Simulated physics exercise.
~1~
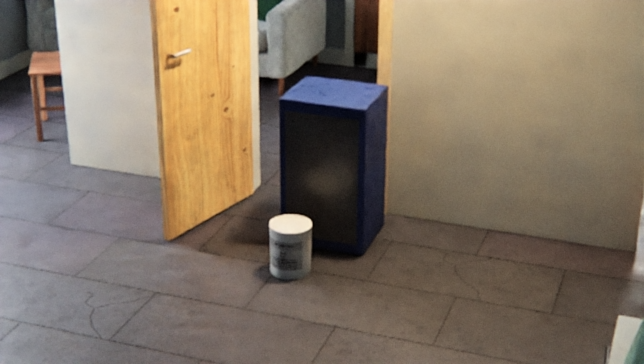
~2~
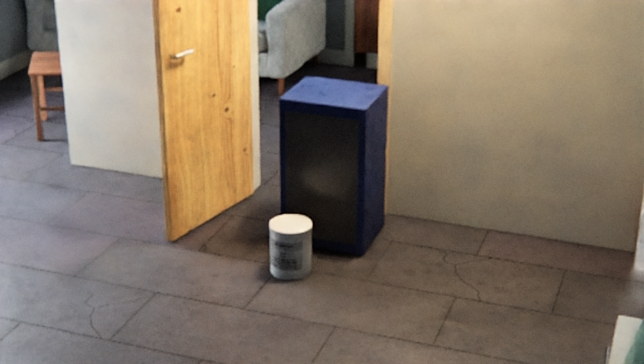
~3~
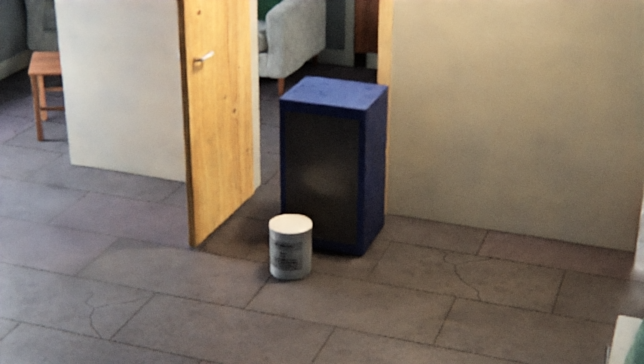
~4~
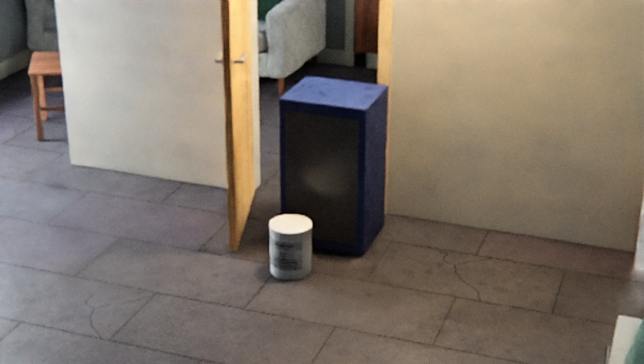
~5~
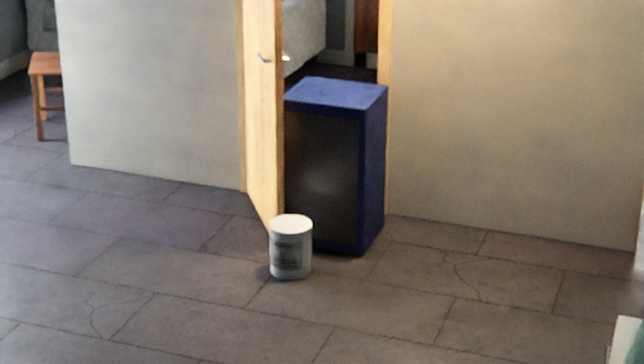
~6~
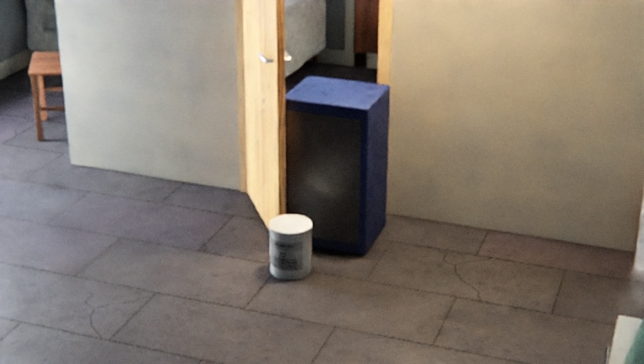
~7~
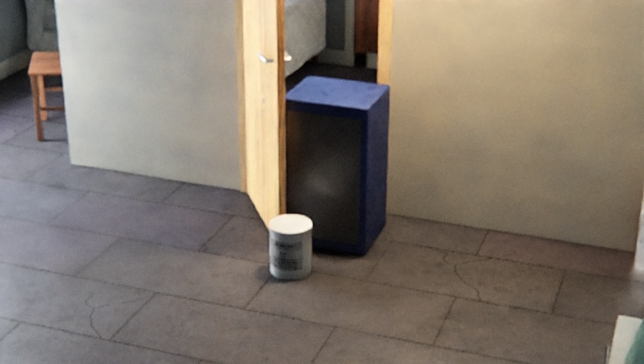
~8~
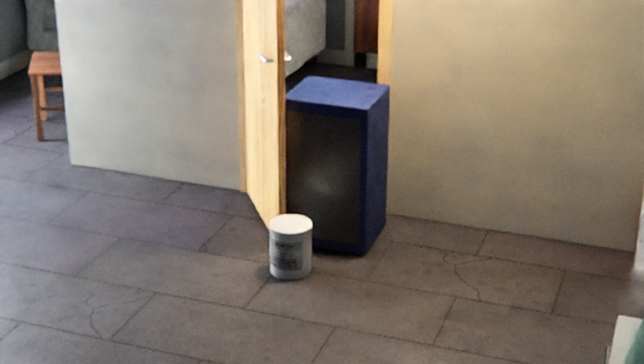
A wooden door swung partway toward closed in a doorway where a blue appliance and a small white pail stood on the tiled floor, then stopped beside them, still partly open, while the appliance and pail stayed put.
